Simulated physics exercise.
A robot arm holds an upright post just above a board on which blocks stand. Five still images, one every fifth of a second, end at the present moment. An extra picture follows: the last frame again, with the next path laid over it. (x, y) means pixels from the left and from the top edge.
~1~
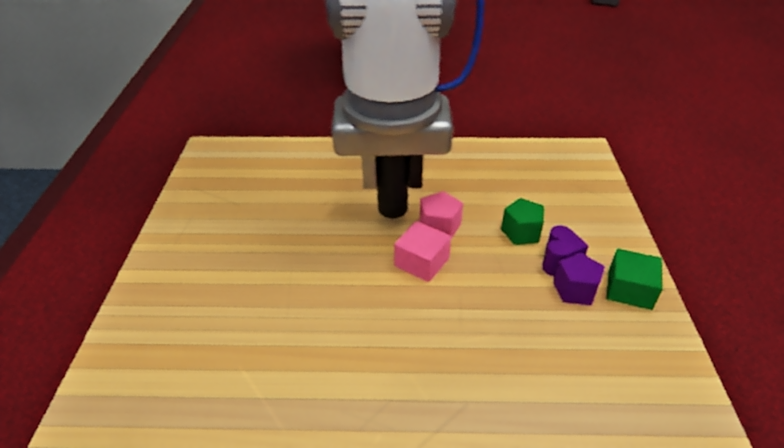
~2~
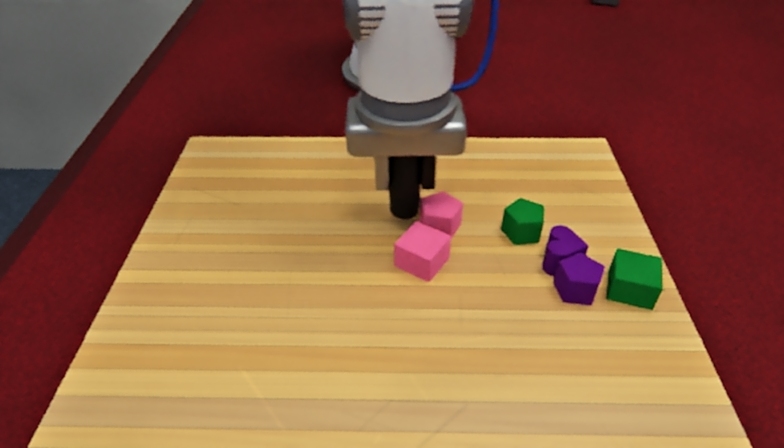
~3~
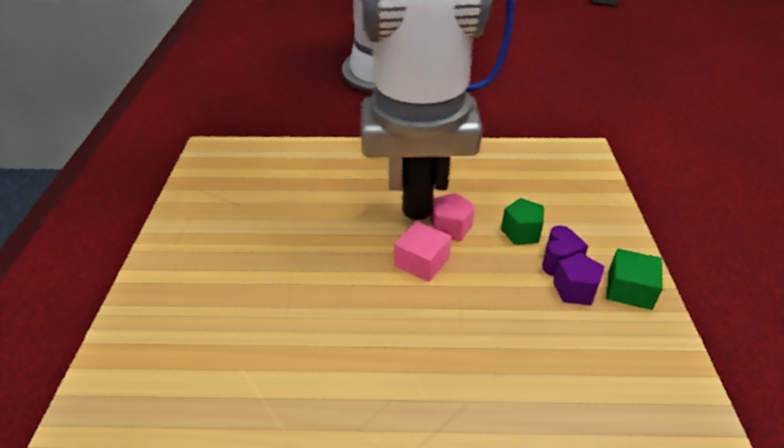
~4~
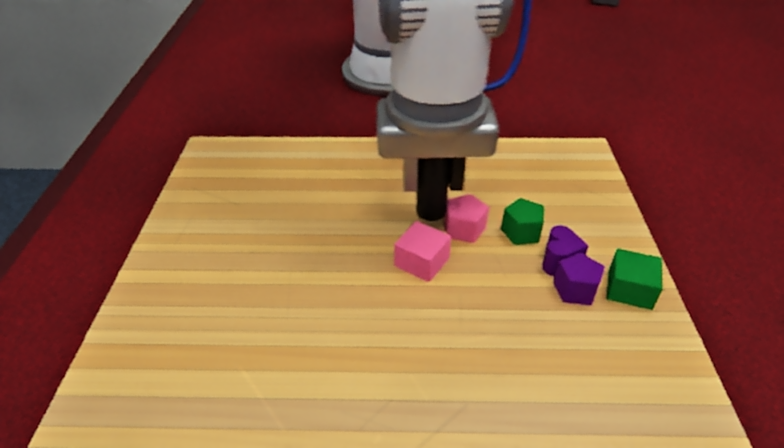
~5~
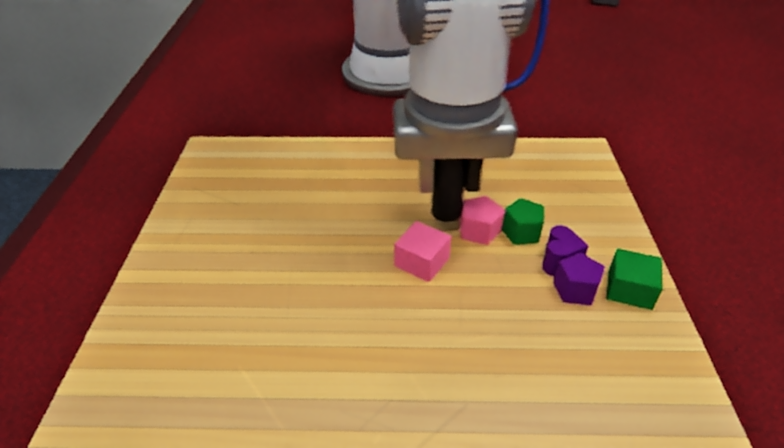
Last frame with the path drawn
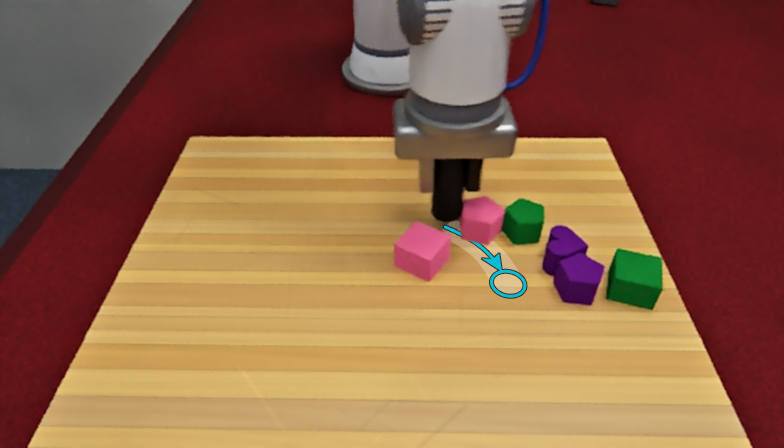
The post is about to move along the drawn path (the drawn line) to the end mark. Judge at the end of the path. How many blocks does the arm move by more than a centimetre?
I count two.
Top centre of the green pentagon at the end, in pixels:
My estimate: (552, 208).
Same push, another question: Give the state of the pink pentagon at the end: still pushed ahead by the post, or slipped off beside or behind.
That block drops off.
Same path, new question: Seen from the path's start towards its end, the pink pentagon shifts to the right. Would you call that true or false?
That claim is false.
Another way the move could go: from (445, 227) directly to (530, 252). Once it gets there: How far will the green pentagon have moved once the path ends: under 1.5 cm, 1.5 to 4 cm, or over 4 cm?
The answer will be the long band, over 4 cm.
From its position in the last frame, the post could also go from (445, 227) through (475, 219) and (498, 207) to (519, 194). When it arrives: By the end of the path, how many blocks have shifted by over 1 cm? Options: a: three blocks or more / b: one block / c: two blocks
That would be c.
The line goes from (445, 227) by way of (472, 240) and (494, 259) to (508, 283).
What follows on the original path. One third of the way, post (474, 227); pink pentagon (511, 215), turned 30° anticlockwise; green pentagon (549, 209), turned 10° clockwise.
Two thirds of the way, post (496, 246); pink pentagon (518, 216), turned 45° anticlockwise; green pentagon (552, 208), turned 20° clockwise.
At the end, post (511, 270); pink square block unmoved; pink pentagon (518, 216), turned 45° anticlockwise; green pentagon (552, 208), turned 20° clockwise.
